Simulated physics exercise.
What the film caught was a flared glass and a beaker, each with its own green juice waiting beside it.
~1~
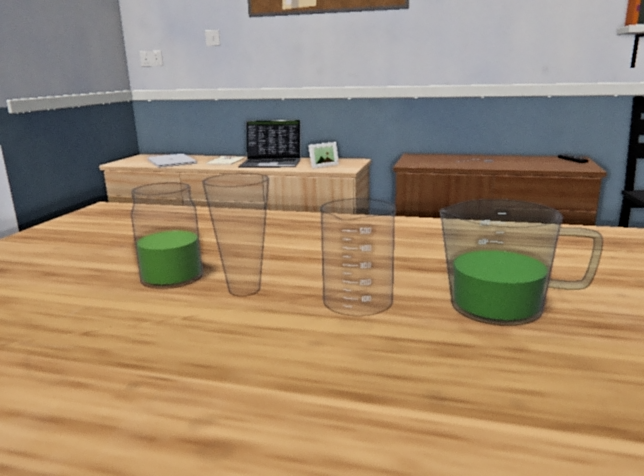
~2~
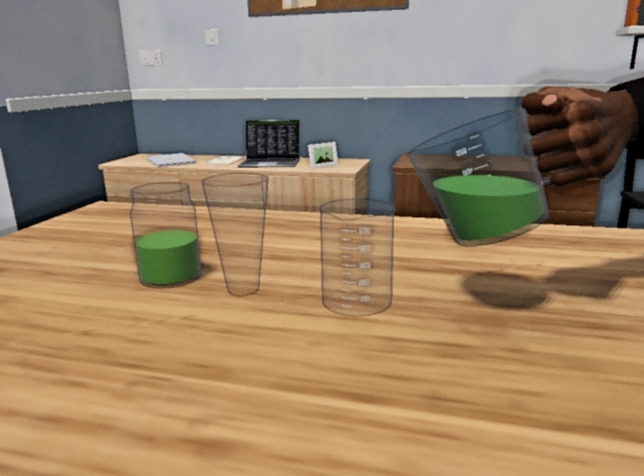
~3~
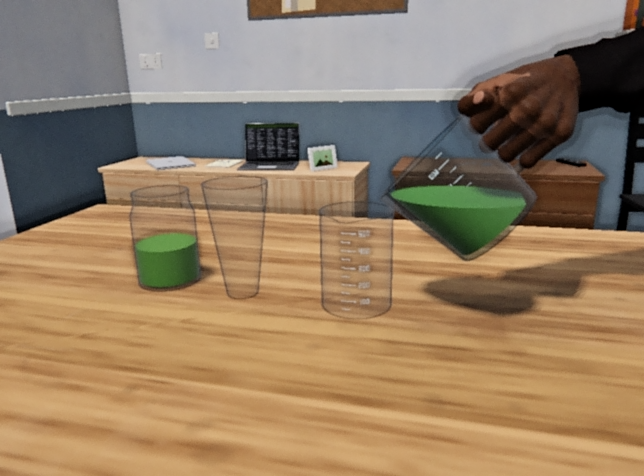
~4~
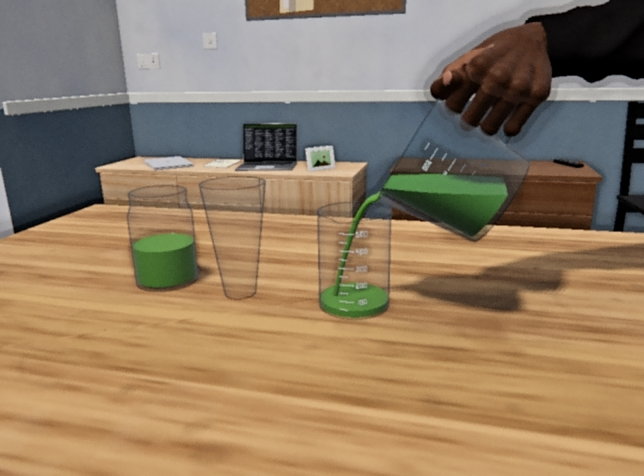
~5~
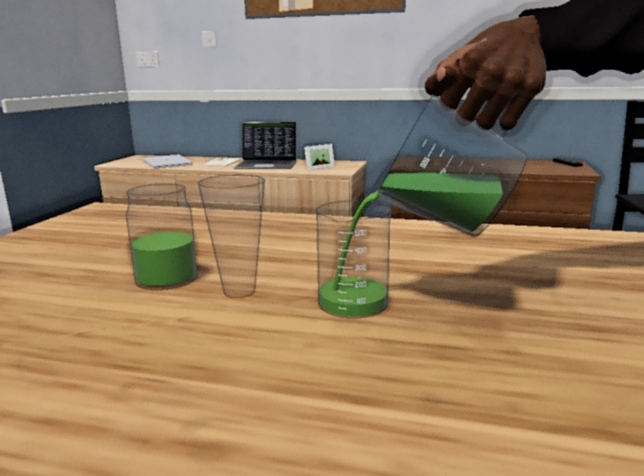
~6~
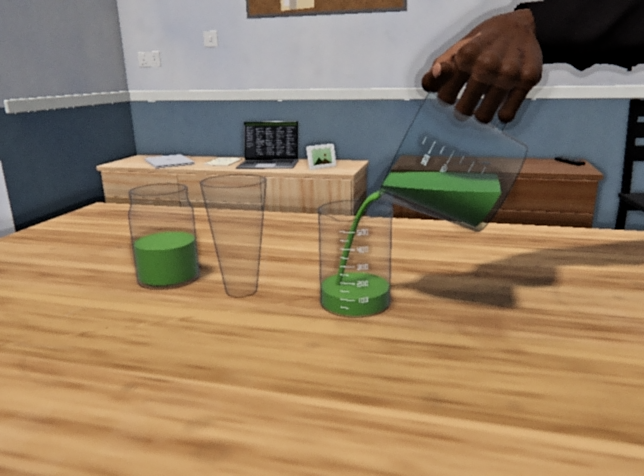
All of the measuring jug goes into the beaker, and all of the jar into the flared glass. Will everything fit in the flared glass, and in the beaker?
At the end, I expect the flared glass will keep it all in; I expect the beaker will keep it all in.
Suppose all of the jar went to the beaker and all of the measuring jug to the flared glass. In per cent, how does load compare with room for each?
That works out close to 40 per cent of capacity first, then close to 100 per cent.
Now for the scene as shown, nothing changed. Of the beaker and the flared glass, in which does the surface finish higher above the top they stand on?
It finishes higher in the one on the left.
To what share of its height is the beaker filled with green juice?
Around 55 in a hundred.
Next, the beaker is about a third full.
After that, the beaker is about half full.
Finally, the flared glass is about three quarters full; the beaker is about half full.
